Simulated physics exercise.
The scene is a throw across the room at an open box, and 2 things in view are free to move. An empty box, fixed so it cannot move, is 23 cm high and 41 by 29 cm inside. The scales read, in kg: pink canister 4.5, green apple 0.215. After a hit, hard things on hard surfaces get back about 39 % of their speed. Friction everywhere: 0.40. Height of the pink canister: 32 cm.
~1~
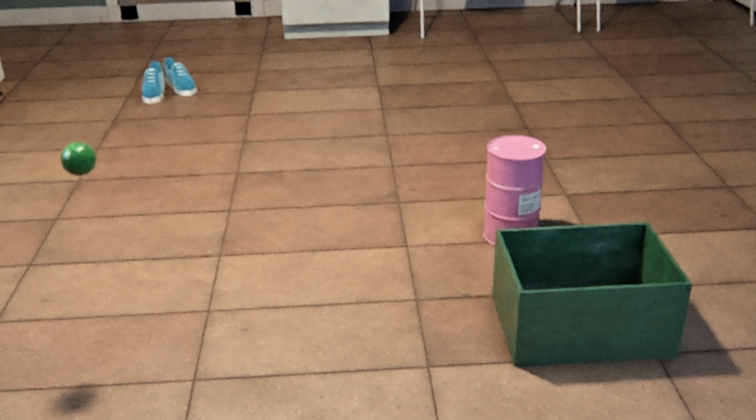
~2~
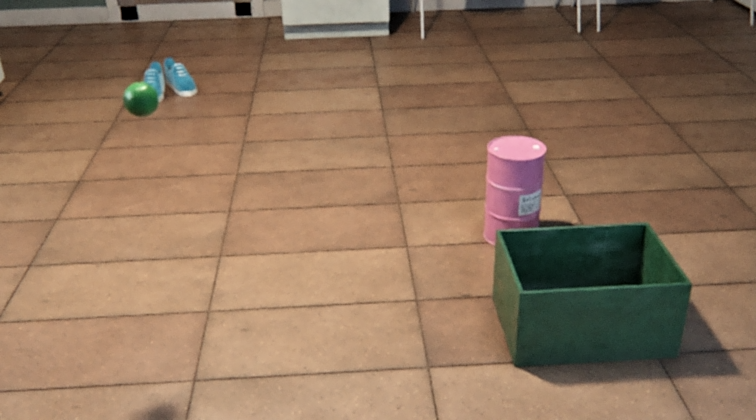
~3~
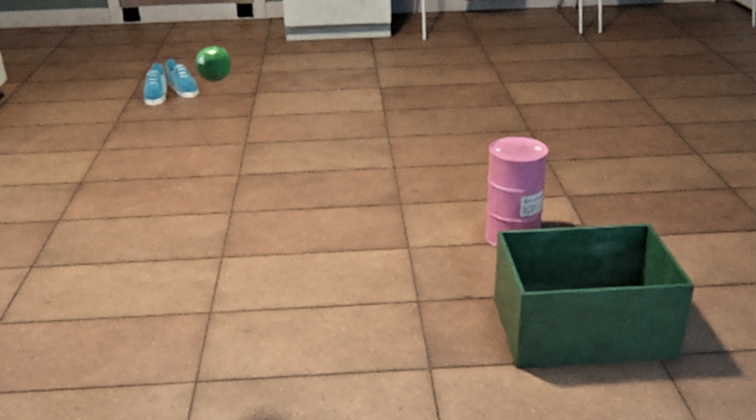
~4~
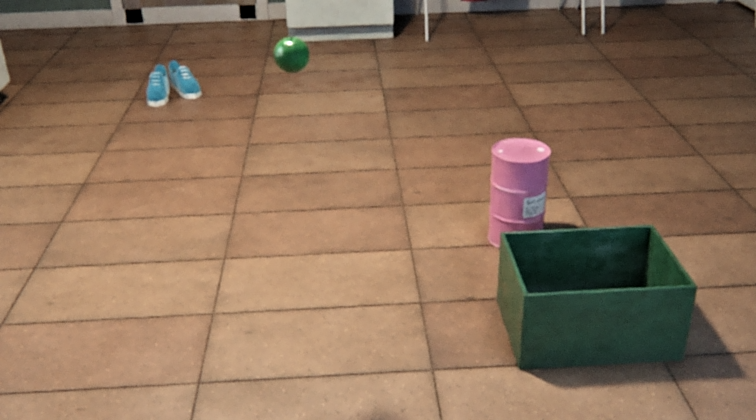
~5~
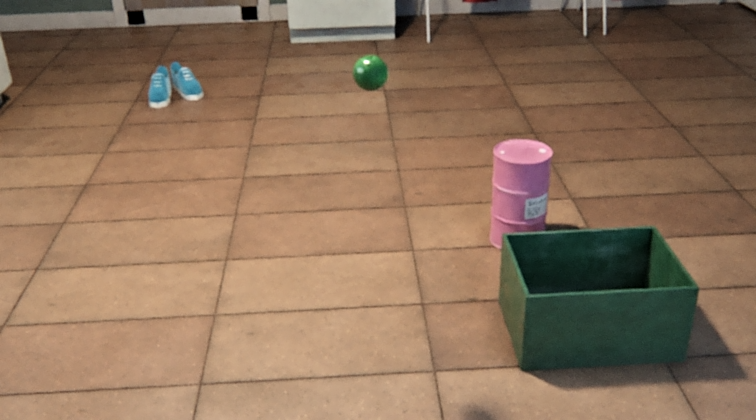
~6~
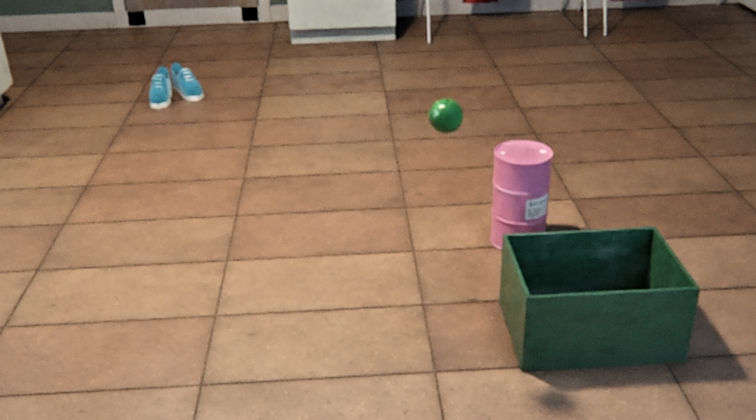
Green apple rising from the left, arcing rightward through the air above a tiled floor with a pink canister and open green box.
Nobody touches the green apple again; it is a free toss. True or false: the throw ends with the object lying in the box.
True.
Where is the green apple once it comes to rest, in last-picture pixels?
Roughly at pixel (551, 335).
Then, 0.10 s after the last picture, gap 20 cm; green apple near (532, 198).
Then, 0.30 s after the last picture, apple inside the box; green apple near (659, 301).
Then, 0.50 s after the last picture, apple inside the box; green apple near (614, 321).
Then, 0.80 s after the last picture, apple inside the box; green apple near (576, 333).
At rest, apple inside the box; pink canister in place, give or take 10 cm. Seen from the same camera at the end, green apple near (551, 335).
